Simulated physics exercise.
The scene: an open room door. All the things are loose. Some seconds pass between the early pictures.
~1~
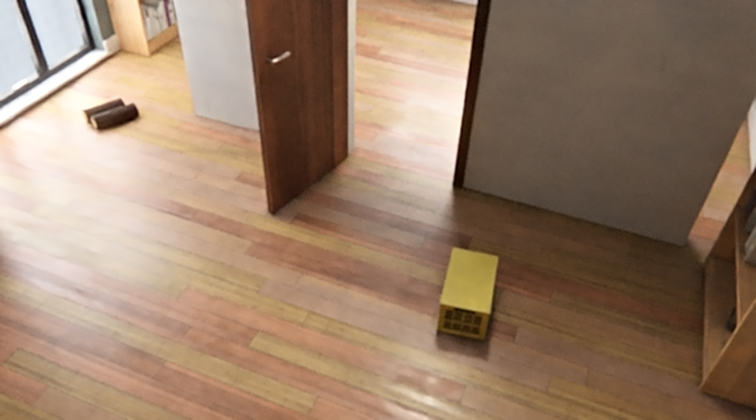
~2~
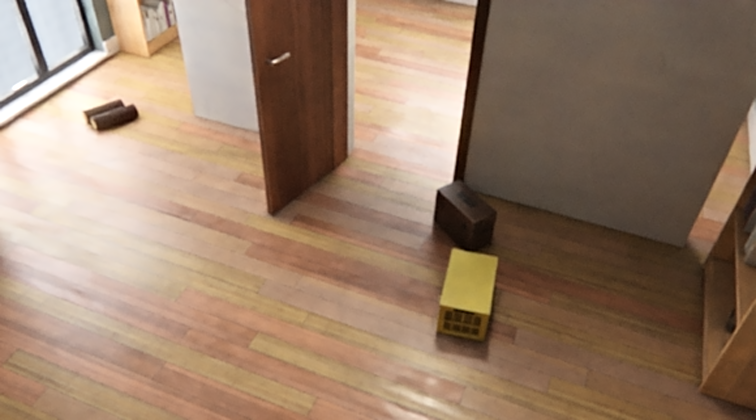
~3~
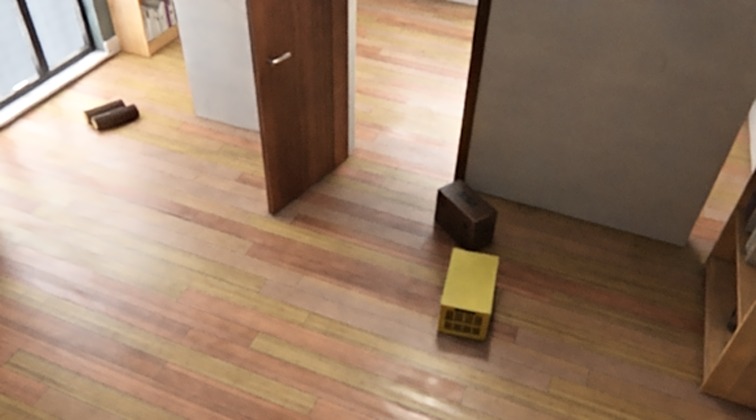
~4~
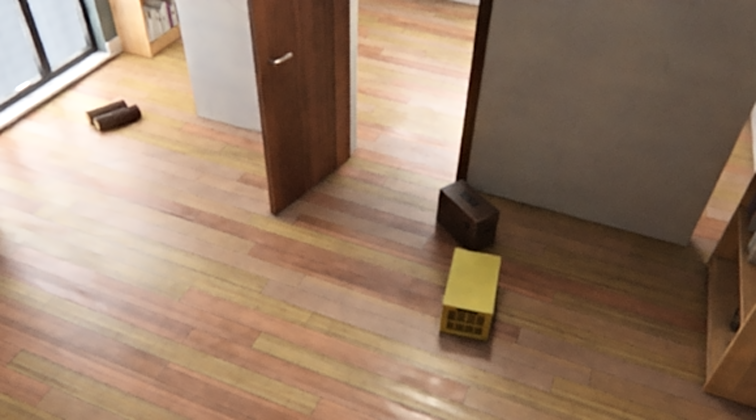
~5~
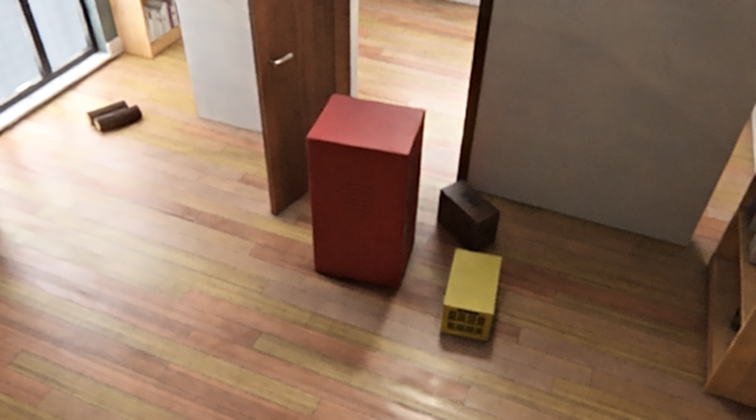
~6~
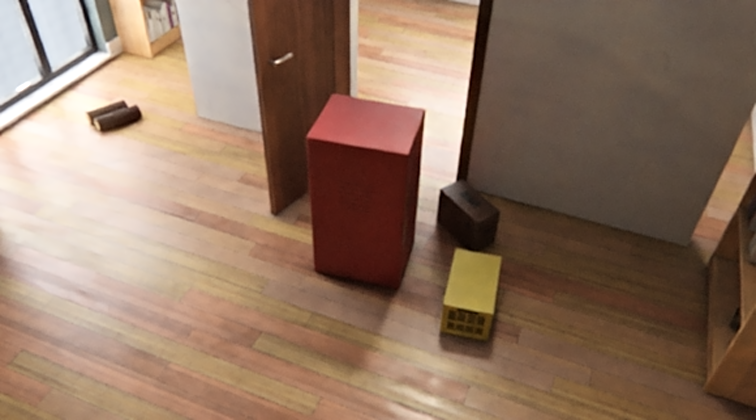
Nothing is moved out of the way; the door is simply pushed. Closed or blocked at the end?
As it turns out, it is blocked.
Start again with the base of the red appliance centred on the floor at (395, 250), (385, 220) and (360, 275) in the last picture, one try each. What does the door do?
First, it is blocked; second, it stops short; third, it closes.
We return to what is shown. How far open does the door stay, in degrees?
Some 75° open.
Then, 0.40 s past the last view, door 98° open.
Then, 0.70 s past the last view, door 86° open.
Then, 0.90 s past the last view, door 76° open.
Finally, door 75° open; all 3 still in place. Final places as the last picture's camera would see them, red appliance near (368, 195).
